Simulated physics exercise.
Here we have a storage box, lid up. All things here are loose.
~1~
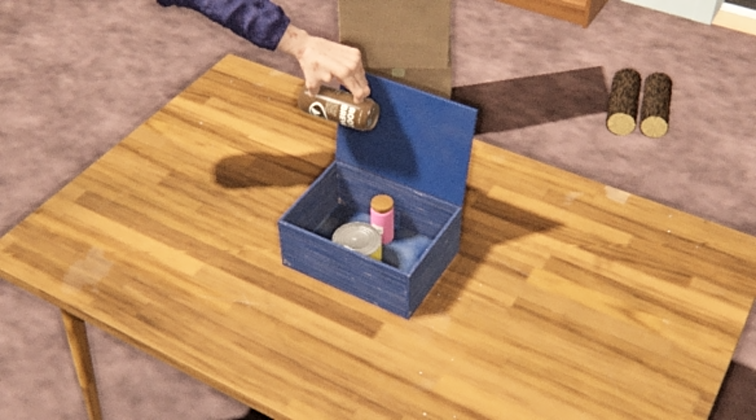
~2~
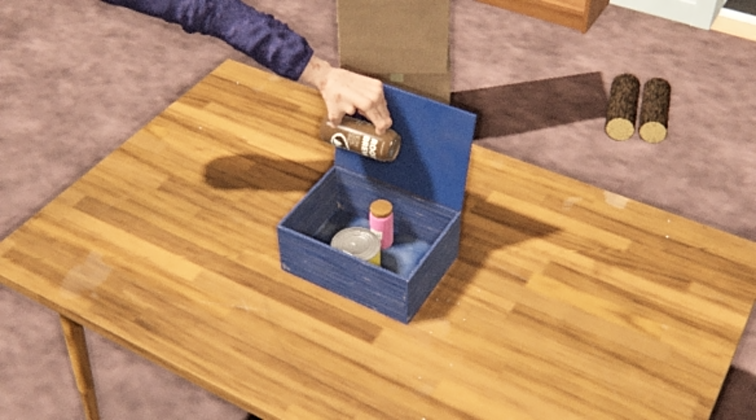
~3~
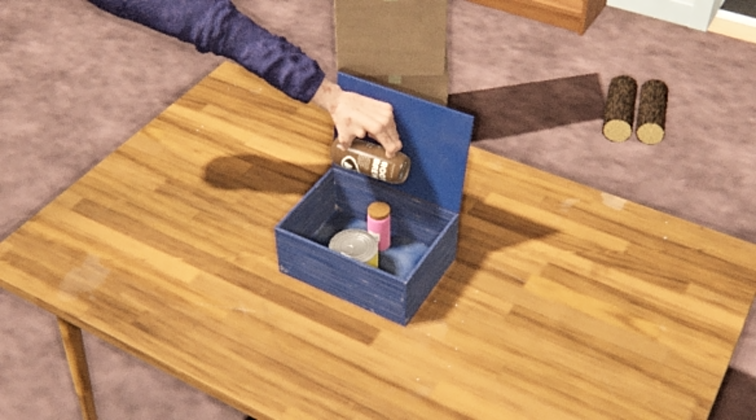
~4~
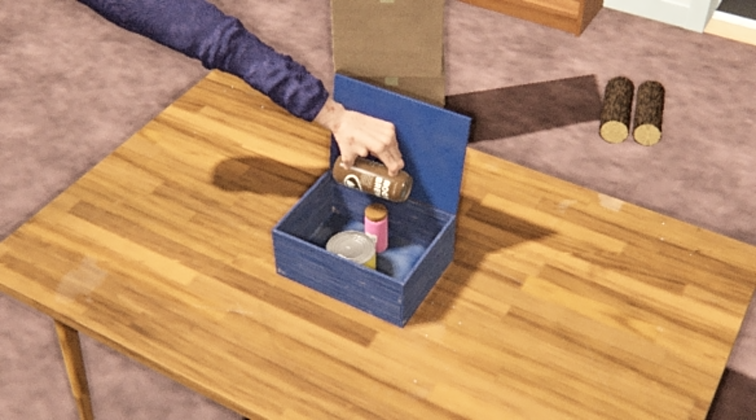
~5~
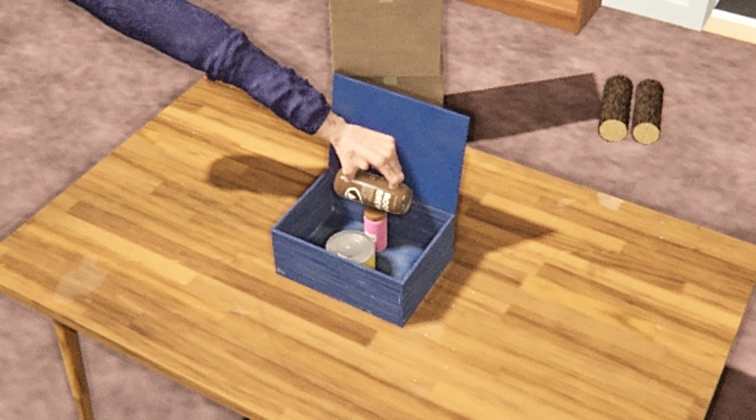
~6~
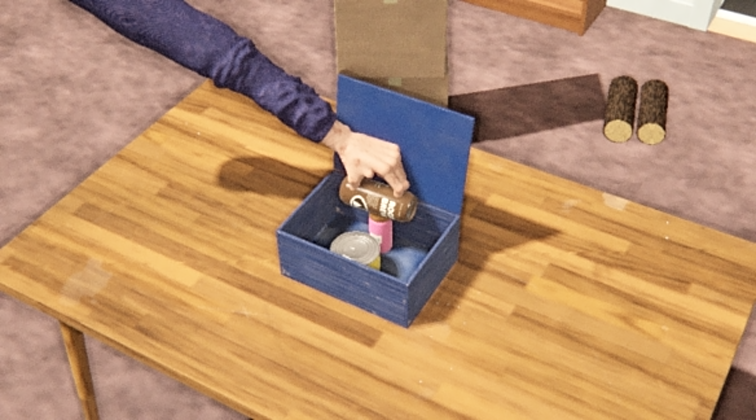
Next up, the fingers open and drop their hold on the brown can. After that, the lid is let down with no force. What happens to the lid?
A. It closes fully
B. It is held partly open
It is held partly open (B).
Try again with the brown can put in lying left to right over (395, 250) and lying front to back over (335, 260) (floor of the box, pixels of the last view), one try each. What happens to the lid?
With the first placement the lid lies closed; with the second it lies closed.
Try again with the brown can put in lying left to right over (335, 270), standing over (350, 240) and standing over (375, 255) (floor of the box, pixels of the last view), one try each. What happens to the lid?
Try 1: Lid not shut; try 2: Lid not shut; try 3: Lid shut.
Then, 1.40 s on from there, lid 72° above the rim.
Then, 1.90 s on from there, lid 36° above the rim; brown can shifted a little near (373, 205).
Then, 2.20 s on from there, lid 9° above the rim; brown can shifted well along near (352, 236); pink shaker turned 15° from how it was put.
In the end, lid 7° above the rim; moved from the start, brown can; the other 2 unmoved. At the end, from the last picture's camera, brown can near (348, 241).
